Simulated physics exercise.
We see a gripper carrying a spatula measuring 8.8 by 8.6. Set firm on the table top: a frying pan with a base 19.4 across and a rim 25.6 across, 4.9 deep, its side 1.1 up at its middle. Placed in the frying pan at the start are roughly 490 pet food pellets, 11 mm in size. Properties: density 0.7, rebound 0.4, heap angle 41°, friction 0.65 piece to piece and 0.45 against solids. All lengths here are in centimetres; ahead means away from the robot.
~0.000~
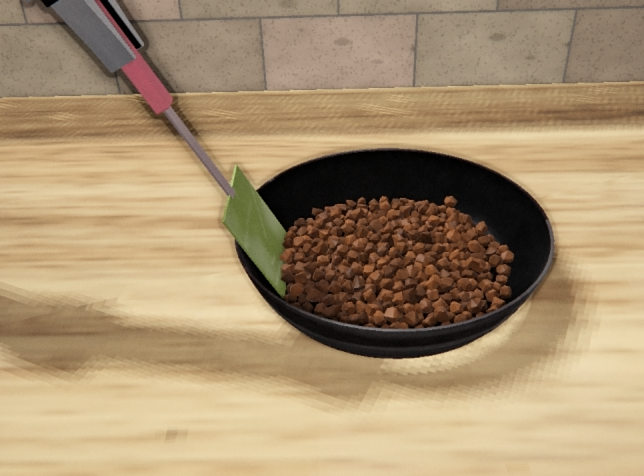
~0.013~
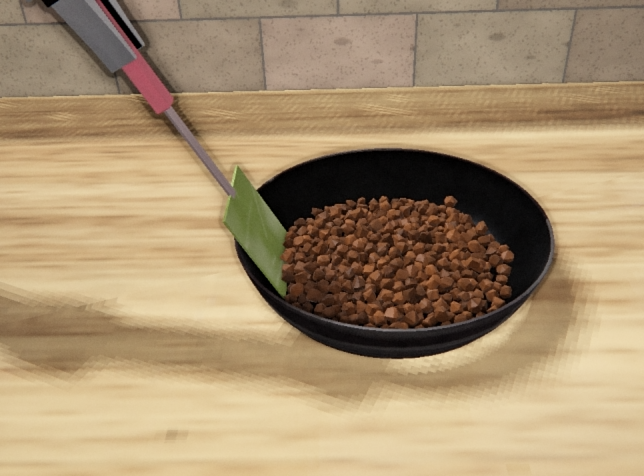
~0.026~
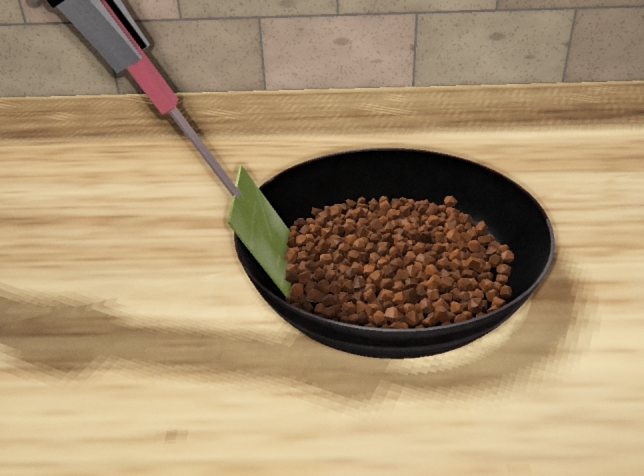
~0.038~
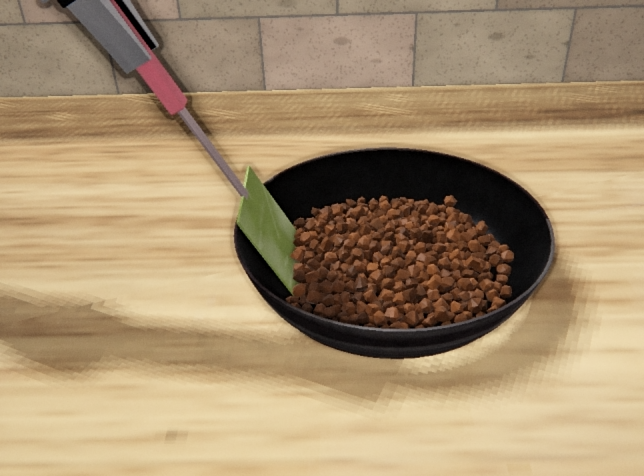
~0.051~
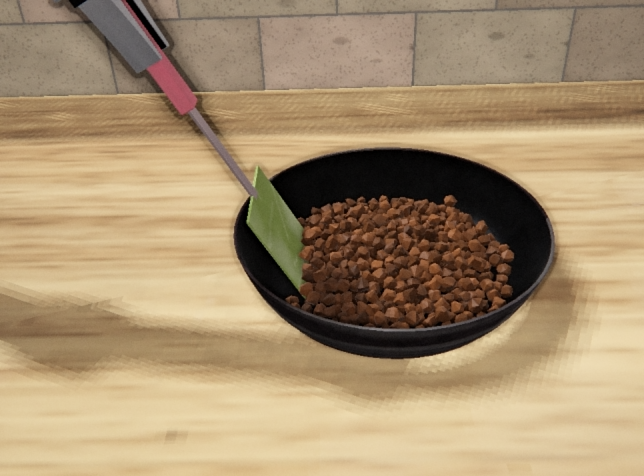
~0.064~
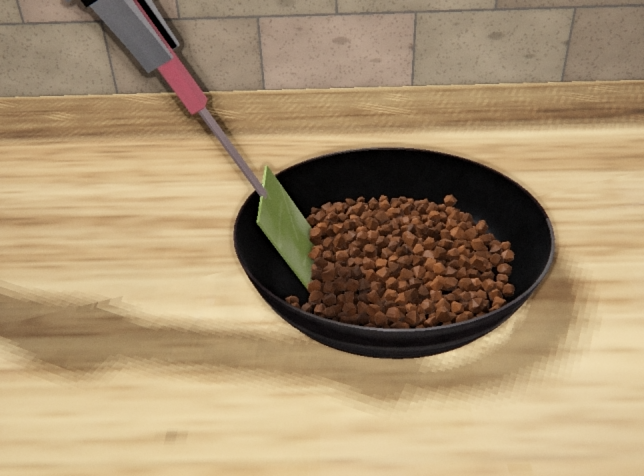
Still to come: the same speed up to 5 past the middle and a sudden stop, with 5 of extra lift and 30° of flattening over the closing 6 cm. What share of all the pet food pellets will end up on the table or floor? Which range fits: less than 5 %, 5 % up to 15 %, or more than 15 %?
The range that fits is less than 5 %.
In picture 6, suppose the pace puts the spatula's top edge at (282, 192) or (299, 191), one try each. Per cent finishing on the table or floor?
Estimates: Near 5 %, near 10 %.
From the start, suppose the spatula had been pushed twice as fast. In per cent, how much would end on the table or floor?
I'd reckon close to 10 per cent.
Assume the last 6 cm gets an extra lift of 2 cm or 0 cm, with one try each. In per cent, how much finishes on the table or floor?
I'd say close to 0 percent for the first and close to 0 percent for the second.
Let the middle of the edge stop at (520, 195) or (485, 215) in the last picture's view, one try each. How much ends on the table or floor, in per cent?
25 % and 5 %.
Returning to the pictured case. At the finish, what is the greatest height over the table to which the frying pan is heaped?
It reaches about 5.5 cm.
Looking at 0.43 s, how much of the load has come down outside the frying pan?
Around 0 percent.
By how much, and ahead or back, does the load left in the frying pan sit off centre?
Some 4.0 cm ahead of the centre.
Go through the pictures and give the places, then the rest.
Spatula top edge at (230, 192), sloping 62°; upper third of the load around (387, 252), from x 285 to 505, top at y 200; 493 in the frying pan, in the first picture.
Spatula top edge at (230, 192), sloping 62°; upper third of the load around (387, 252), from x 285 to 510, top at y 200, in the second picture.
Spatula top edge at (235, 192), sloping 62°; upper third of the load around (387, 250), from x 290 to 510, top at y 200, in the third picture.
Spatula top edge at (243, 192), sloping 62°; upper third of the load around (382, 252), from x 290 to 510, top at y 200, in the fourth picture.
Spatula top edge at (253, 192), sloping 62°; upper third of the load around (380, 250), from x 290 to 510, top at y 200, in the fifth picture.
Spatula top edge at (262, 192), sloping 62°; upper third of the load around (385, 247), from x 290 to 510, top at y 200; 493 in the frying pan, in the sixth picture.
After 0.13 s, sloping 62°, highest piece 4 above the table; 493 in the frying pan.
After 0.20 s, sloping 48°, highest piece 5 above the table; 493 in the frying pan.
After 0.43 s, sloping 32°, highest piece 6 above the table; 493 in the frying pan.
After 1.48 s, sloping 32°, highest piece 6 above the table; 493 in the frying pan.
At rest, 493 in the frying pan. That is 0 % on the table or floor.
